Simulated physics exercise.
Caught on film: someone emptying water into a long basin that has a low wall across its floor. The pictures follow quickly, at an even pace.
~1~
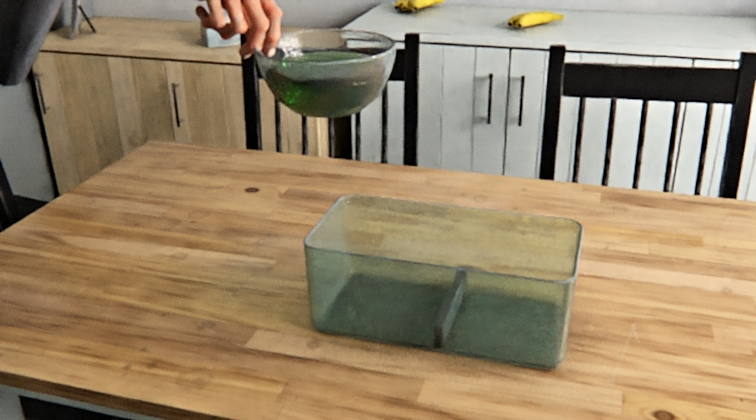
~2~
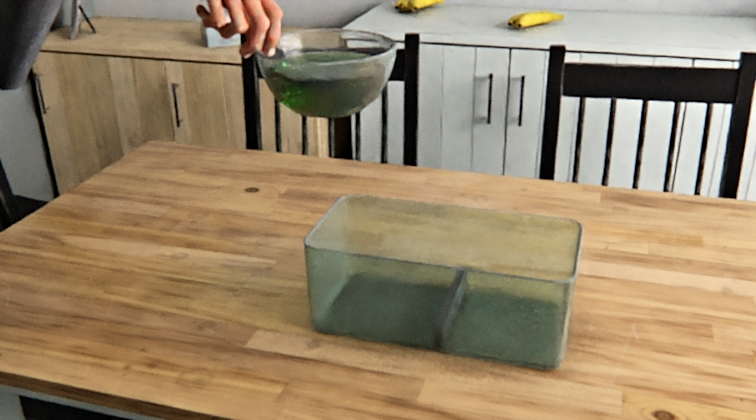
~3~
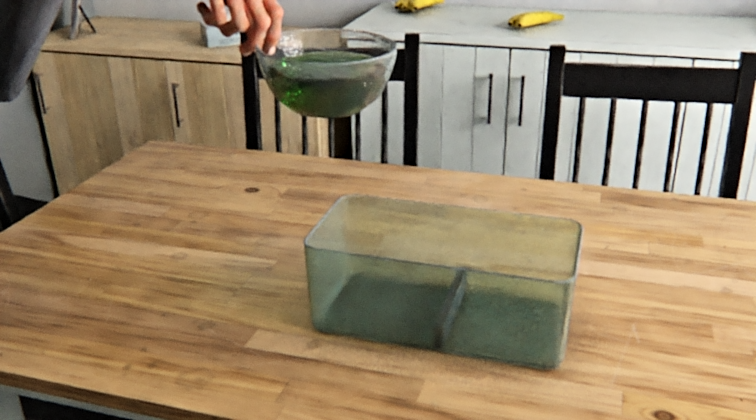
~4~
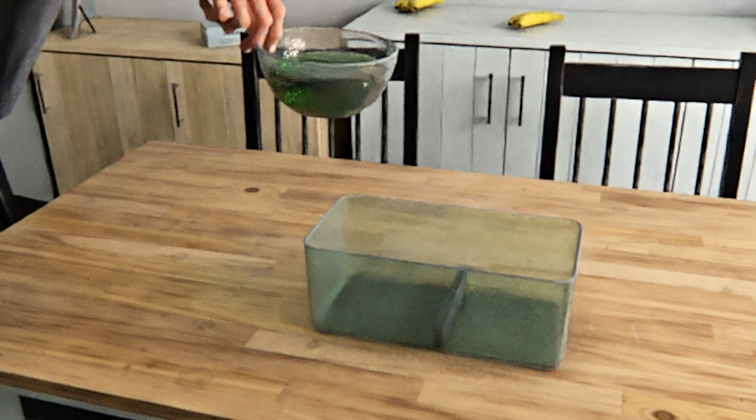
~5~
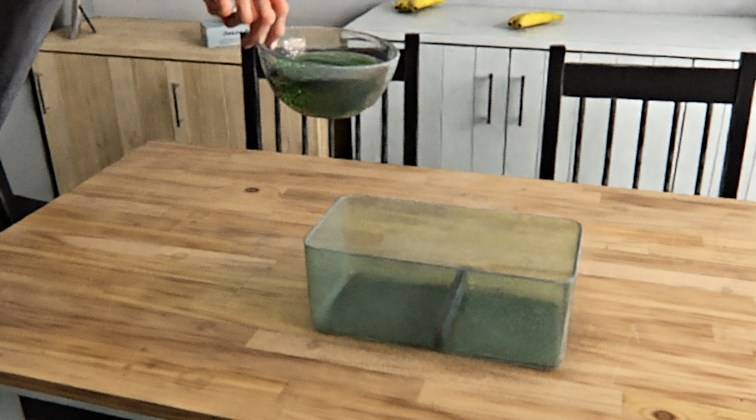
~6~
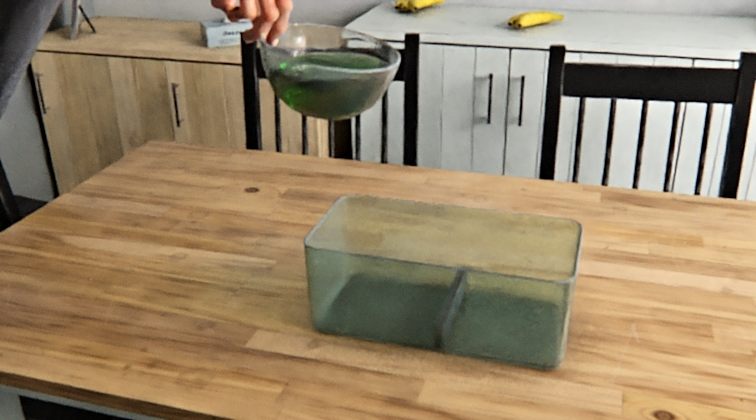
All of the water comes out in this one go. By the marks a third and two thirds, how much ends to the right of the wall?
The share right of the wall is between a third and two thirds.
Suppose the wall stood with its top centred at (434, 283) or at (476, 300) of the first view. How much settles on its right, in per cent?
First some 65, then 10 per cent.
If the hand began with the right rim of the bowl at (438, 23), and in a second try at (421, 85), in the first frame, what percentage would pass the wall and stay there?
About 85 and 70 per cent.
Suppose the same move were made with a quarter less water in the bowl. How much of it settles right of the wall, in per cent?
Close to 25 per cent.
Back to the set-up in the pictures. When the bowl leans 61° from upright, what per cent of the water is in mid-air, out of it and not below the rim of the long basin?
Close to 35 per cent.
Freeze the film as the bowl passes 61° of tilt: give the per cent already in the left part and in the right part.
Left: 5 %. Right: 5 %.
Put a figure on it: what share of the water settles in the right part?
Near 45 %.
A moment on, the bowl is tipped part way and 55 per cent is still to pour, 6 is left of the wall and 3 right of it.
Next, the bowl is tipped on its side and 3 per cent is still to pour, 40 is left of the wall and 45 right of it.
Then the bowl is tipped right over and 0 per cent is still to pour, 52 is left of the wall and 47 right of it.
Later the bowl is tipped right over and 0 per cent is still to pour, 52 is left of the wall and 47 right of it.
In the end 52 per cent lies left of the wall, 47 right of it and 1 outside.
